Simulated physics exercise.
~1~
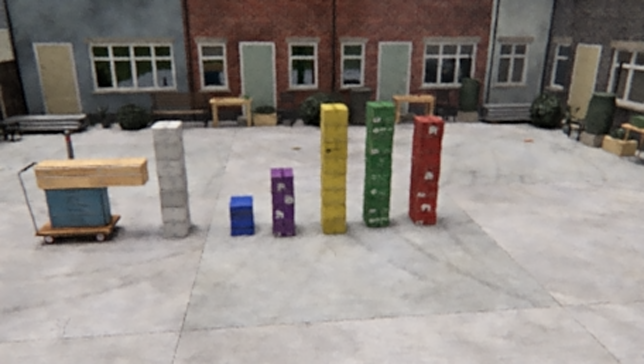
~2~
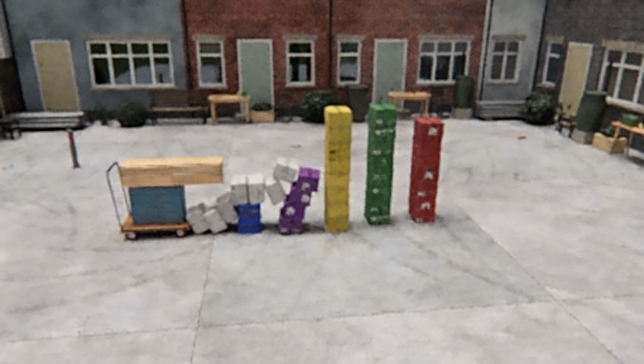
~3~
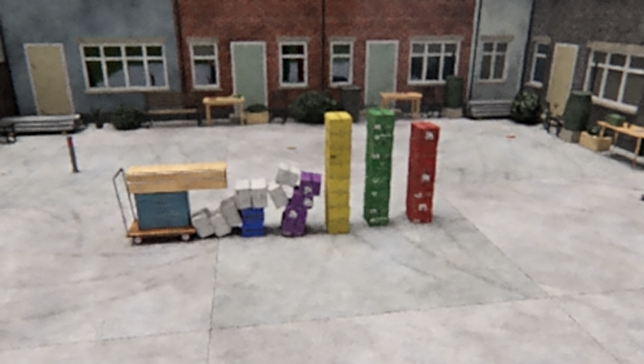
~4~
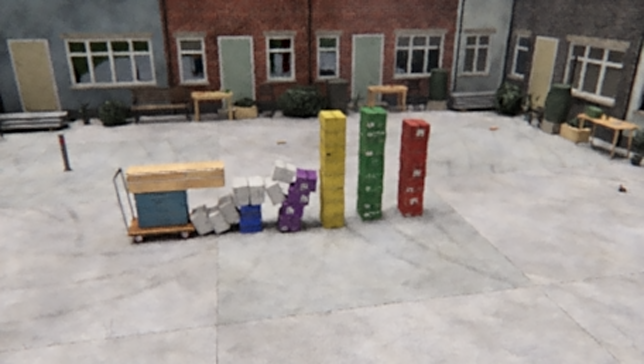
A trolley carrying a blue-grey case and a long wooden one that juts ahead rolls rightward across a paved yard, seen from slightly above with brick and grey houses behind. Ahead of it stand a tall pale pile of cartons, a short blue one, a purple one, then tall yellow, green and red piles. The pale pile topples right, its cartons spilling over the blue pile and against the purple one, whose upper part shifts and leans right. The trolley stops beside the fallen cartons. The purple pile stays leaning, while yellow, green and red remain upright.
